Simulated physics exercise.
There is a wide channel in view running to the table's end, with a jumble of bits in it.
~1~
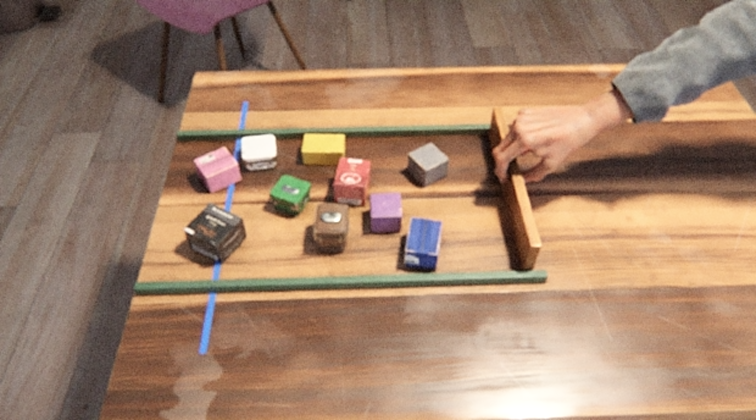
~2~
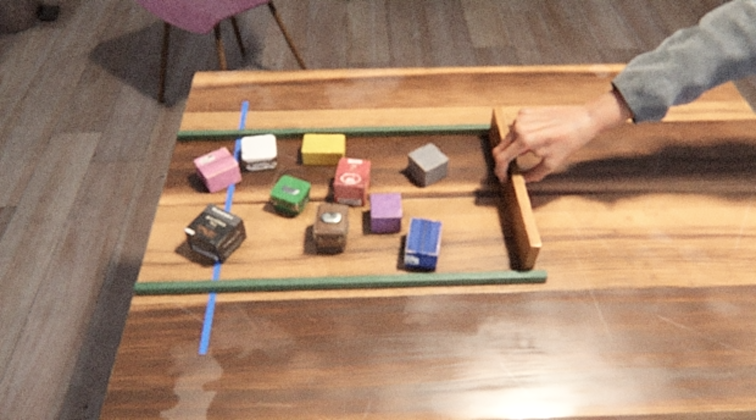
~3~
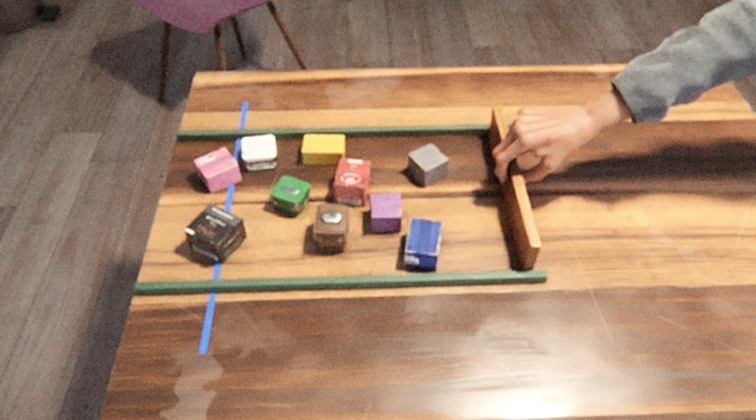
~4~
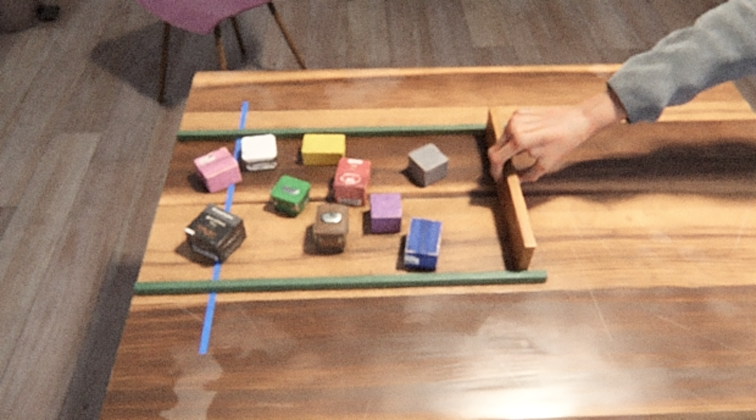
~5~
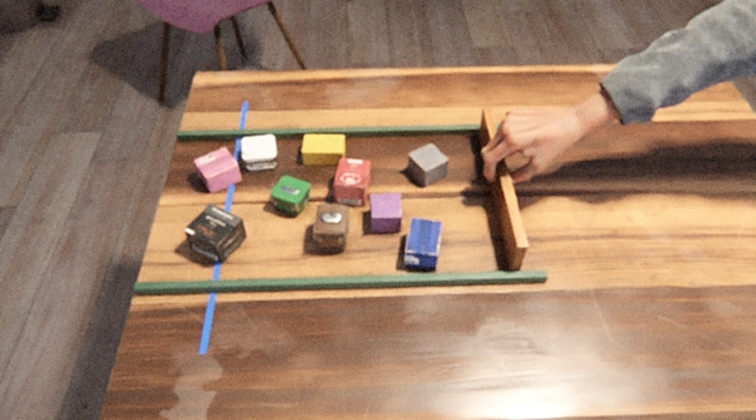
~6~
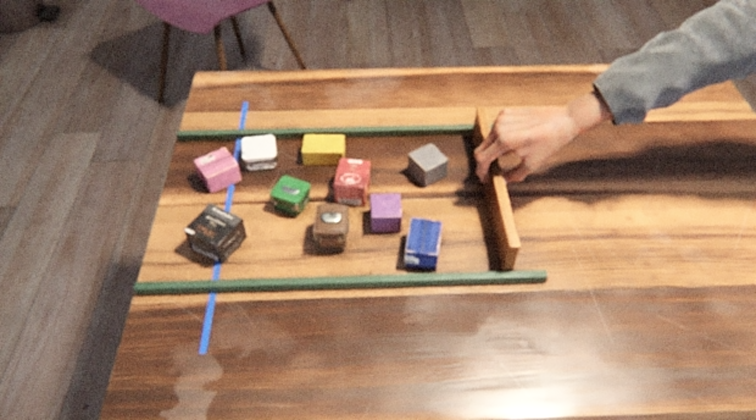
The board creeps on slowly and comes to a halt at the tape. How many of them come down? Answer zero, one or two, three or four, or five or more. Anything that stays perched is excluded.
One or two.
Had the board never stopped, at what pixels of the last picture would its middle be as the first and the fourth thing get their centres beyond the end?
First about (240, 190), next about (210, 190).
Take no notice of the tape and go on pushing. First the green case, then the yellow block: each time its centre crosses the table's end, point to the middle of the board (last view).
Estimated middle: (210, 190), and (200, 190) for the other.
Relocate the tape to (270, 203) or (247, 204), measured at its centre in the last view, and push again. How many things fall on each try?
First try 0, second try 0.
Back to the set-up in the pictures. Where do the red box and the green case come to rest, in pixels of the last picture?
The first comes to rest at (194, 189), and the second at (172, 210).
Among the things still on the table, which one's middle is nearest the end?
The answer: The white case.
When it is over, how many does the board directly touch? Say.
At rest, 3 are in contact.
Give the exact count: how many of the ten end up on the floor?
Total count: 2.
Early on, none off yet; pink box at rest near (218, 170); black box at rest near (216, 233); white case at rest near (260, 154).
Finally, the number that fall off is one or two; lost, black box and pink box.
